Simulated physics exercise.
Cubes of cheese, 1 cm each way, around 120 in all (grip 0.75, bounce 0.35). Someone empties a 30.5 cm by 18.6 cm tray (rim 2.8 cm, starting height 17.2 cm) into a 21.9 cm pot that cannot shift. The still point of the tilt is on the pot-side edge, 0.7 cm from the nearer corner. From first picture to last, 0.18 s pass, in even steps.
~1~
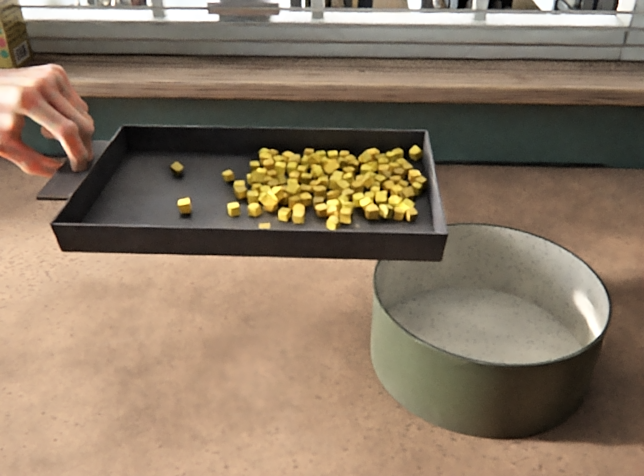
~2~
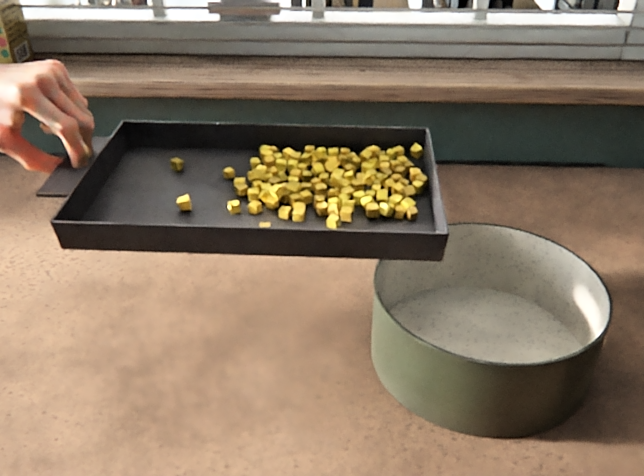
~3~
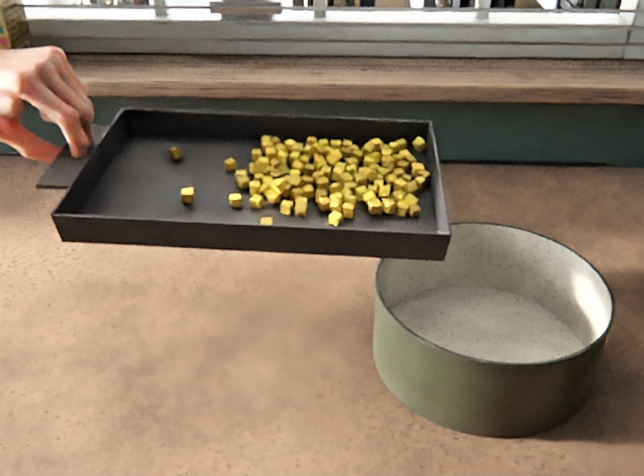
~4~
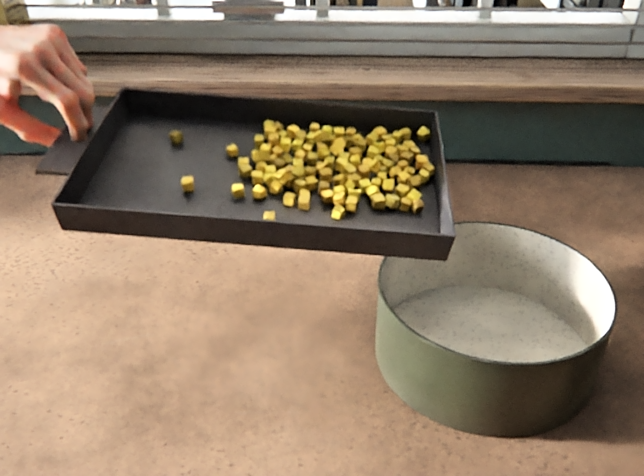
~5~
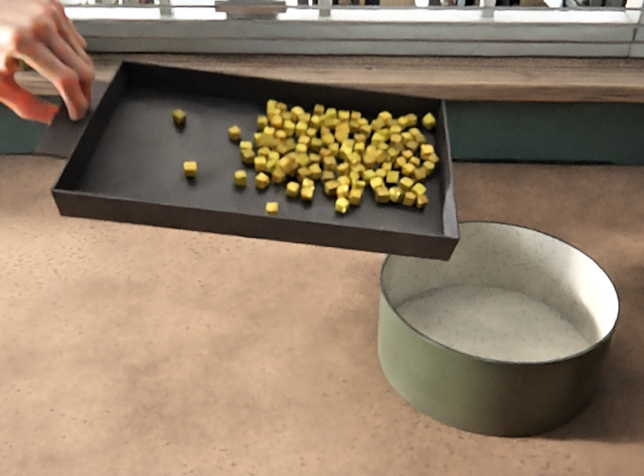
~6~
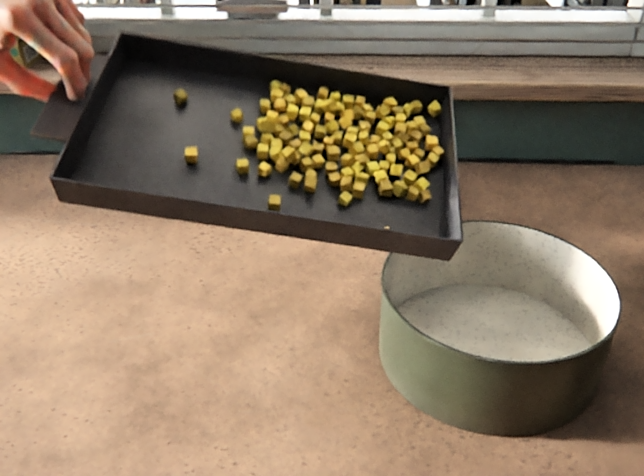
A dark rectangular tray holding many small yellow cubes, most of them gathered toward its right side, is held over a brown countertop beside a windowsill, seen from slightly above. A green pot with a pale speckled interior sits at the lower right. A hand at the left raises that end, slowly at first, tilting the tray down to the right while the cubes barely shift and the view stays nearly still.
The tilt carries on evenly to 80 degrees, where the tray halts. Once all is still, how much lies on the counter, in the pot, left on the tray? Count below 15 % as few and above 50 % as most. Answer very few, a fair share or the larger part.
On the counter: The larger part; in the pot: Very few; left on the tray: A fair share.
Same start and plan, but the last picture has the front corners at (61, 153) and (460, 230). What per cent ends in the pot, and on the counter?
Pot 40, counter 0.
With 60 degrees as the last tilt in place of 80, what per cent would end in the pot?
In that case some 0 per cent.
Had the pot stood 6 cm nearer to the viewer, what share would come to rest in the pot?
Then about 40 per cent.
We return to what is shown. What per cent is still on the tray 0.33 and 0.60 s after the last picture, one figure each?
About 100, 40.
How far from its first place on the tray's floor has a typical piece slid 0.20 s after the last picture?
About 1 cm.
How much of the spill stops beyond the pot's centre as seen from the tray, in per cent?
Roughly 50 per cent.
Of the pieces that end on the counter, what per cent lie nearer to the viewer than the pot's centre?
Some 100 per cent.
Then, 0.20 s after the last picture, tilt 51 degrees; the tray holds 100 %, the pot 0 %.
Then, 0.33 s after the last picture, tilt 71 degrees; the tray holds 100 %, the pot 0 %.
Then, 0.60 s after the last picture, tilt 80 degrees; the tray holds 40 %, the pot 0 %.
In the end, counter 70 %, pot 0 %, tray 30 %.
